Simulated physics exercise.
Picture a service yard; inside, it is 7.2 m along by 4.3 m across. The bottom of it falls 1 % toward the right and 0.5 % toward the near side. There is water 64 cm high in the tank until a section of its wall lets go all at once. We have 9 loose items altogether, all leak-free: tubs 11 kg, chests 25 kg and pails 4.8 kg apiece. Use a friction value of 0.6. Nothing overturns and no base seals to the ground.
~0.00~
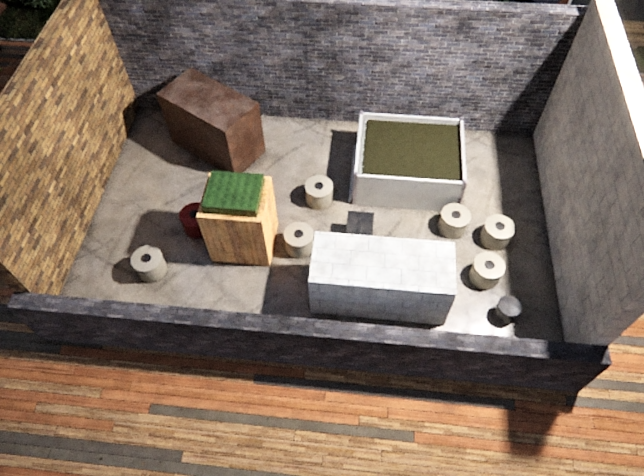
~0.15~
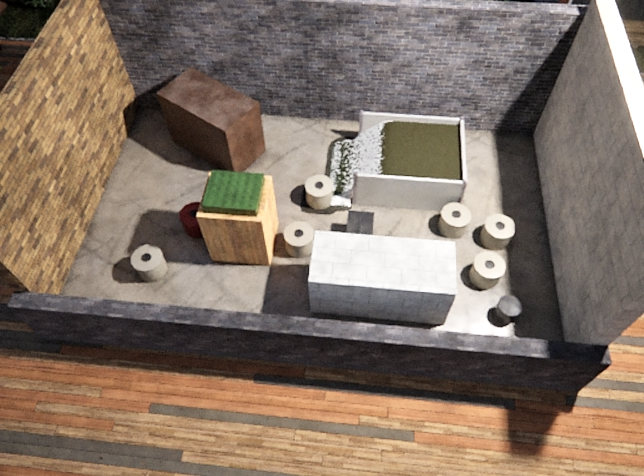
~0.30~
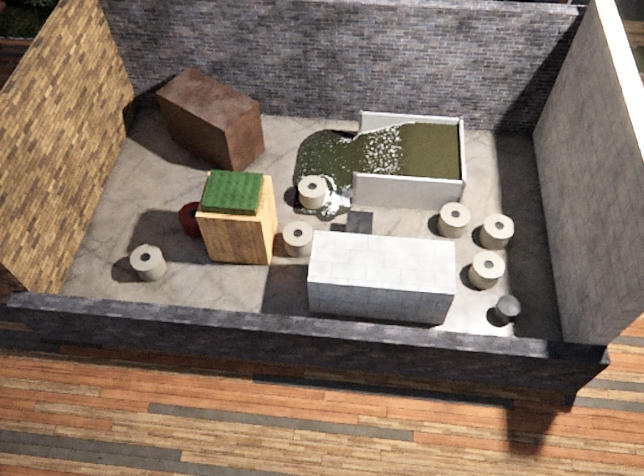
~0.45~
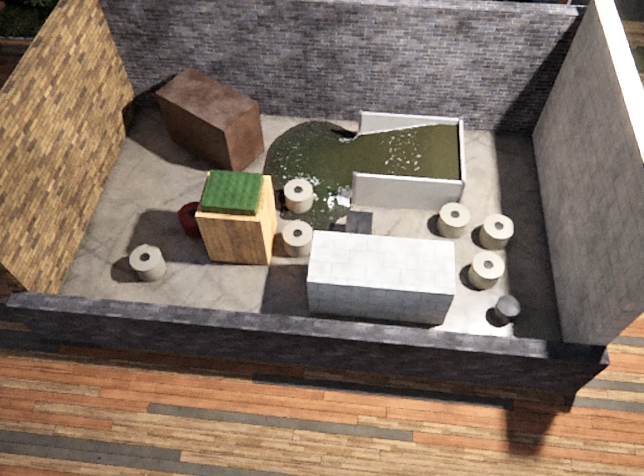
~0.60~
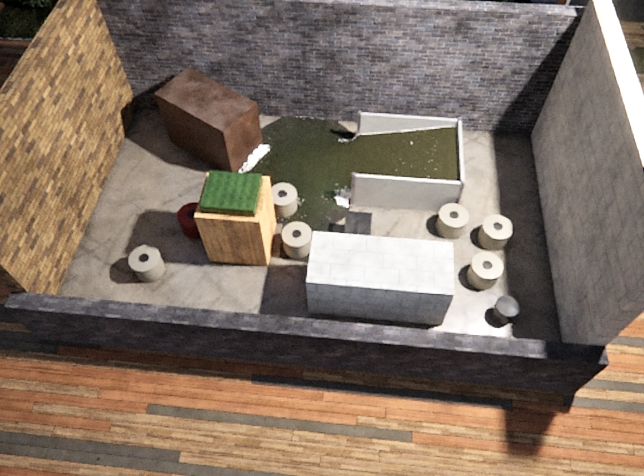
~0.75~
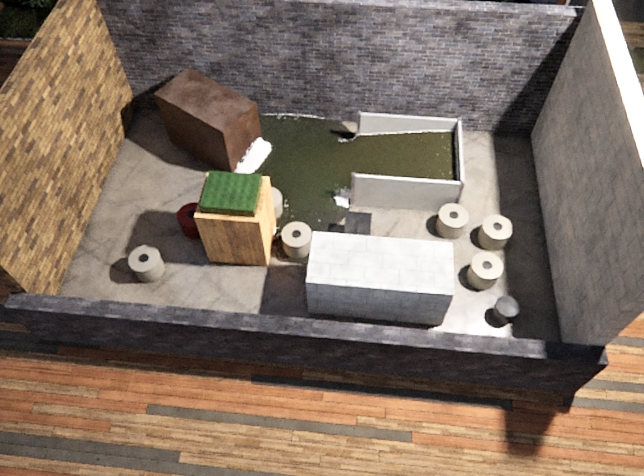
Walled yard with blocks and pale cylinders, green water pouring leftward from an open white tank, spreading and pushing one cylinder left.
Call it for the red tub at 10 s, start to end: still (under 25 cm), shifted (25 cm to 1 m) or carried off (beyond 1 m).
Shifted.
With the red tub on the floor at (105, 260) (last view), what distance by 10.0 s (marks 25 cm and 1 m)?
It goes a long way.
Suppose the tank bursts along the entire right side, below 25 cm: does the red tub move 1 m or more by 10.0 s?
So the red tub keeps its position.
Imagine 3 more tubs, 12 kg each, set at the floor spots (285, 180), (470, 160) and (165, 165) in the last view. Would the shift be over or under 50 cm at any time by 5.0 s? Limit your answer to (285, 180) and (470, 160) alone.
Order kept: Exceeds it, falls short.
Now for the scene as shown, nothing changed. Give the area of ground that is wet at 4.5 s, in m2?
20 m2.
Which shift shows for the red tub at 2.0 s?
Shift by then: About 60 cm.
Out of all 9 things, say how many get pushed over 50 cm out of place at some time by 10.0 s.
The number is 4.
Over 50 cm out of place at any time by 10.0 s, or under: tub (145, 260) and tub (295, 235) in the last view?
Taking them in order: Exceeded and exceeded.
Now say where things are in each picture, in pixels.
The red tub at (194, 214), on the bottom; water covers 2.1 m2; 0 of 9 have shifted, in the first picture.
The red tub at (194, 213), on the bottom; 2.8 m2 under water; 0 of 9 have shifted, in the second picture.
The red tub at (193, 213) rests on the ground; water covers 3.7 m2; 1 of 9 have shifted, in the third picture.
The red tub at (193, 213) rests on the ground; 4.8 m2 under water; 1 of 9 have shifted, in the fourth picture.
The red tub at (192, 214) rests on the ground; water covers 5.9 m2; 1 of 9 have shifted, in the fifth picture.
The red tub at (192, 214), on the bottom; 6.6 m2 under water; 1 of 9 have shifted, in the sixth picture.
After 2.0 s the red tub is near (178, 246), 0.6 m from its start, aground; 0 afloat.
After 4.5 s the red tub is near (176, 252), 0.7 m from its start, aground; 1 afloat.
After 7.0 s the red tub is near (180, 254), 0.7 m from its start, afloat; 3 afloat.
After 10.0 s the red tub is near (175, 253), 0.7 m from its start, aground; 1 afloat.
